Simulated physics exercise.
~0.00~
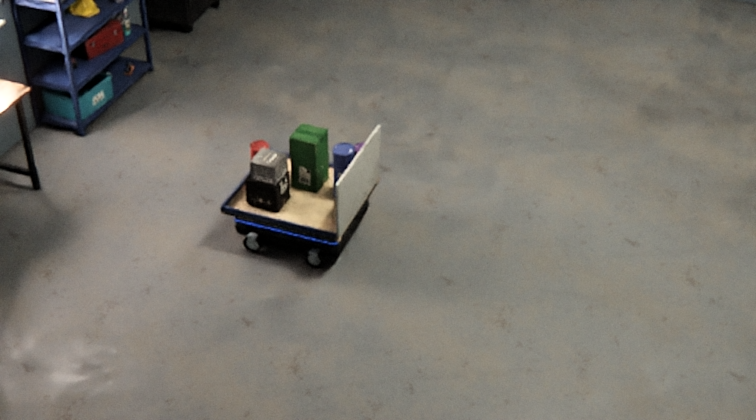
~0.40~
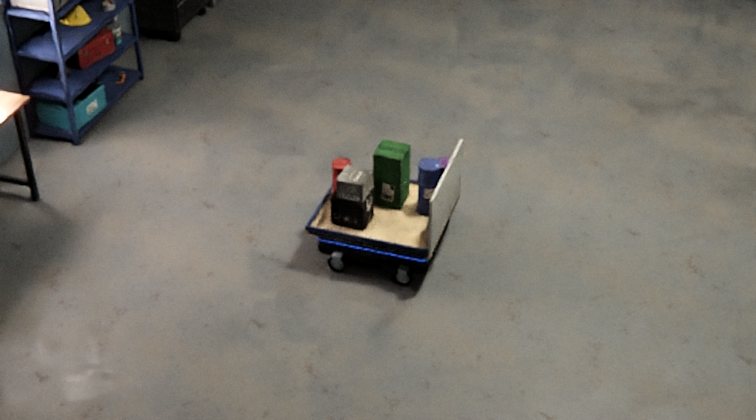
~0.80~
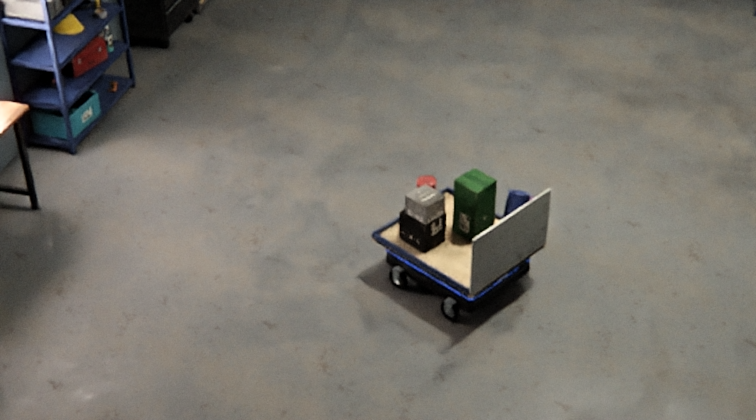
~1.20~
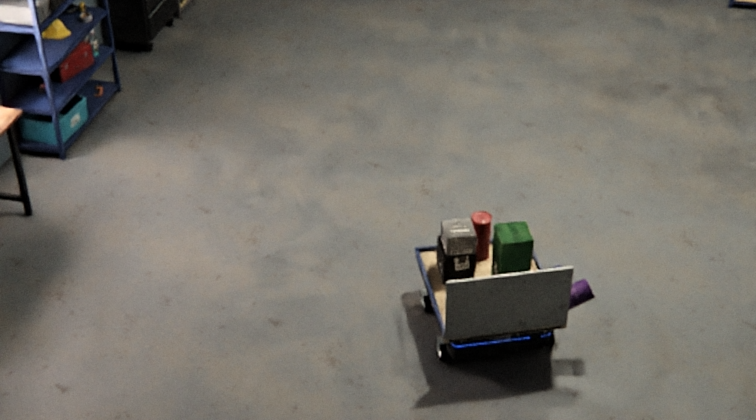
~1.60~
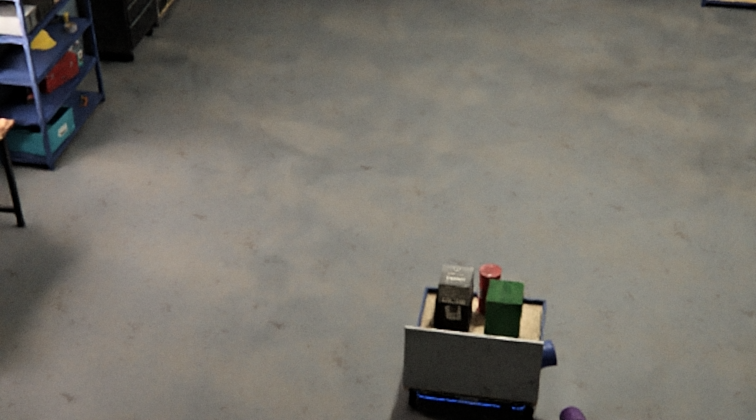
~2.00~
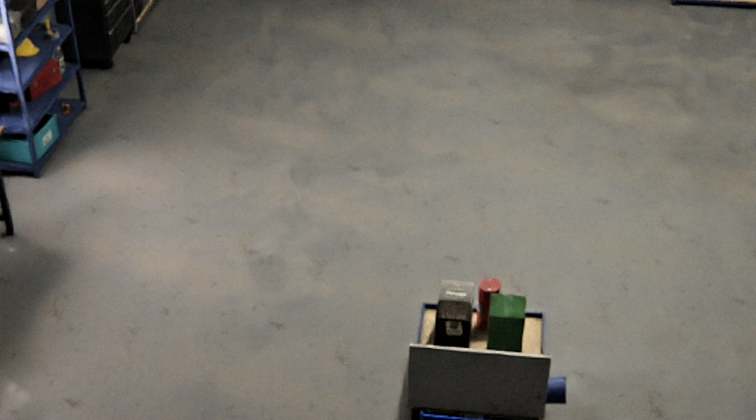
On a grey workshop floor seen from above, with blue shelving and a table edge at the left, a low cart with blue edges and a pale board at its front carries a green box, a grey box atop a black one, and red, blue and purple canisters. The cart rolls right, then swings round toward the viewer. As it turns, the blue canister leans over and the purple one tips off the side onto the floor. The cart slows near the bottom edge, the blue canister lying on its side and poking past the deck, the red canister and boxes still upright.
